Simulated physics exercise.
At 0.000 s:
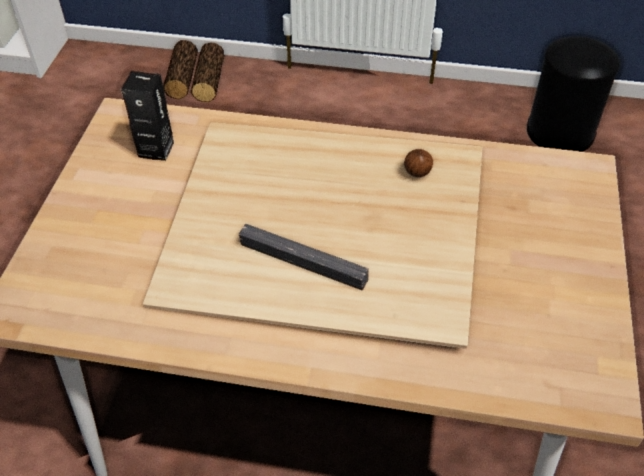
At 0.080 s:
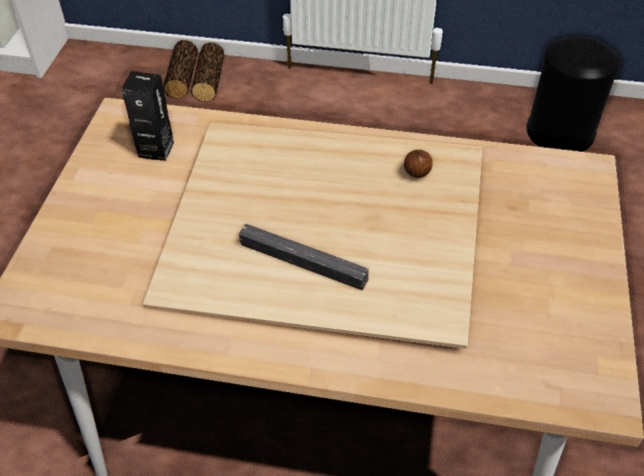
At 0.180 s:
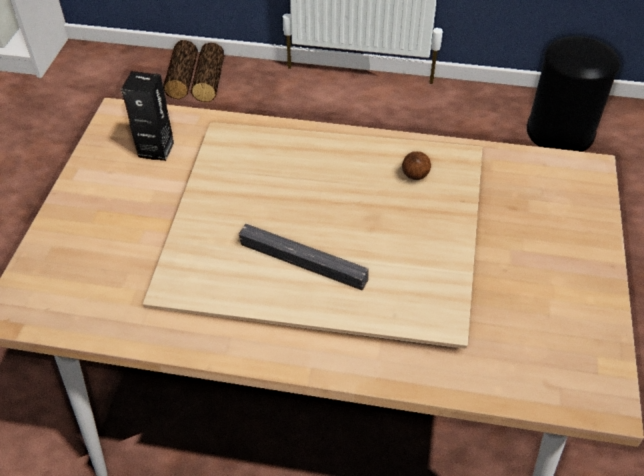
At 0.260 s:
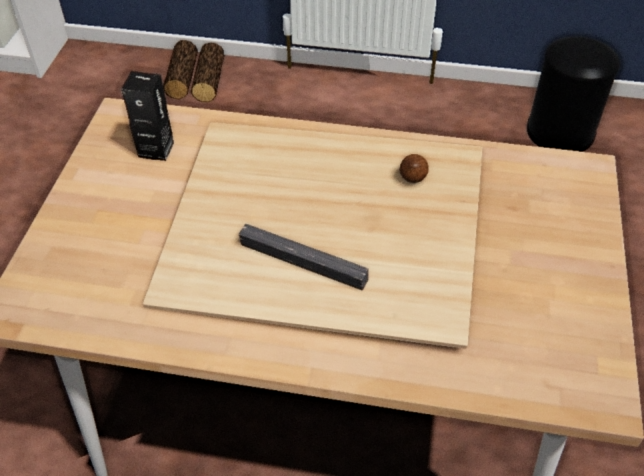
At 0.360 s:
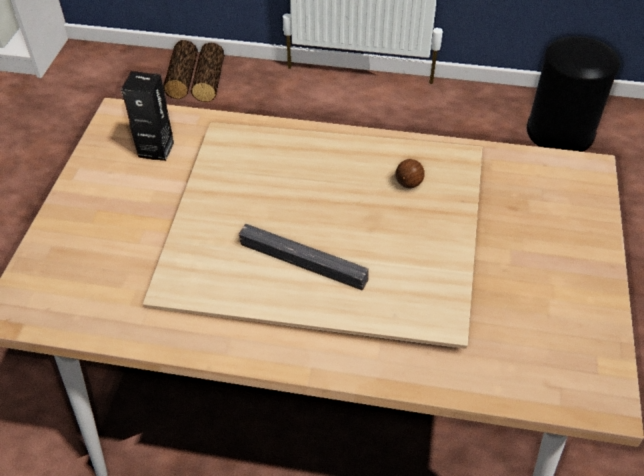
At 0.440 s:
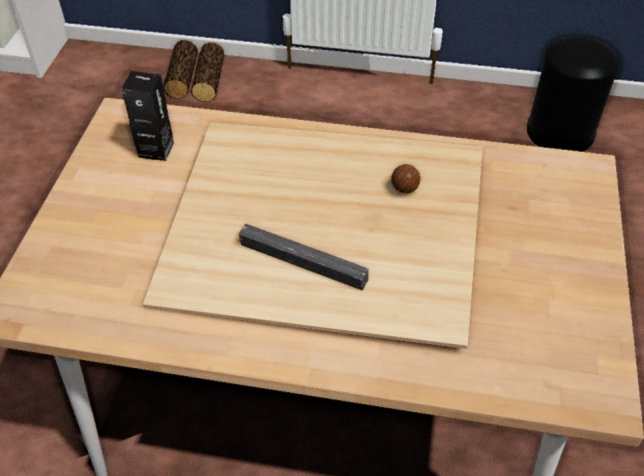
A brown ball moves slowly a short way toward the viewer and slightly left across a pale wooden board on a table, while a dark bar lying on the board and a black carton behind it stay still.
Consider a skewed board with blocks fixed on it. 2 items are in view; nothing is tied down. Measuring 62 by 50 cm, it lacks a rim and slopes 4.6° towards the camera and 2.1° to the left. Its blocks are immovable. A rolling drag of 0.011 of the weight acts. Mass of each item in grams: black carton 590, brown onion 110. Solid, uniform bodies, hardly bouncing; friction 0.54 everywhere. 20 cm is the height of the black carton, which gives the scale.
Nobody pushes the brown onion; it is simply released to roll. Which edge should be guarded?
It ends at a stop, not an edge.
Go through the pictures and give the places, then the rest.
In the first picture, 40 cm of board to the near edge; brown onion (419, 163); black carton (149, 117).
In the second picture, 40 cm of board to the near edge; brown onion (418, 164); black carton (149, 117).
In the third picture, 40 cm of board to the near edge; brown onion (416, 166); black carton (149, 117).
In the fourth picture, 39 cm of board to the near edge; brown onion (414, 168); black carton (149, 117).
In the fifth picture, 37 cm of board to the near edge; brown onion (410, 174); black carton (149, 117).
In the sixth picture, 36 cm of board to the near edge; brown onion (406, 179); black carton (149, 117).
After 0.64 s, 30 cm of board to the near edge; brown onion near (391, 197).
After 0.84 s, 23 cm of board to the near edge; brown onion near (370, 224).
After 0.94 s, 19 cm of board to the near edge; brown onion near (357, 240).
At rest (1.6 s), 17 cm of board to the near edge; black carton in place, give or take 8 cm. Seen from the same camera at the end, brown onion near (345, 247).
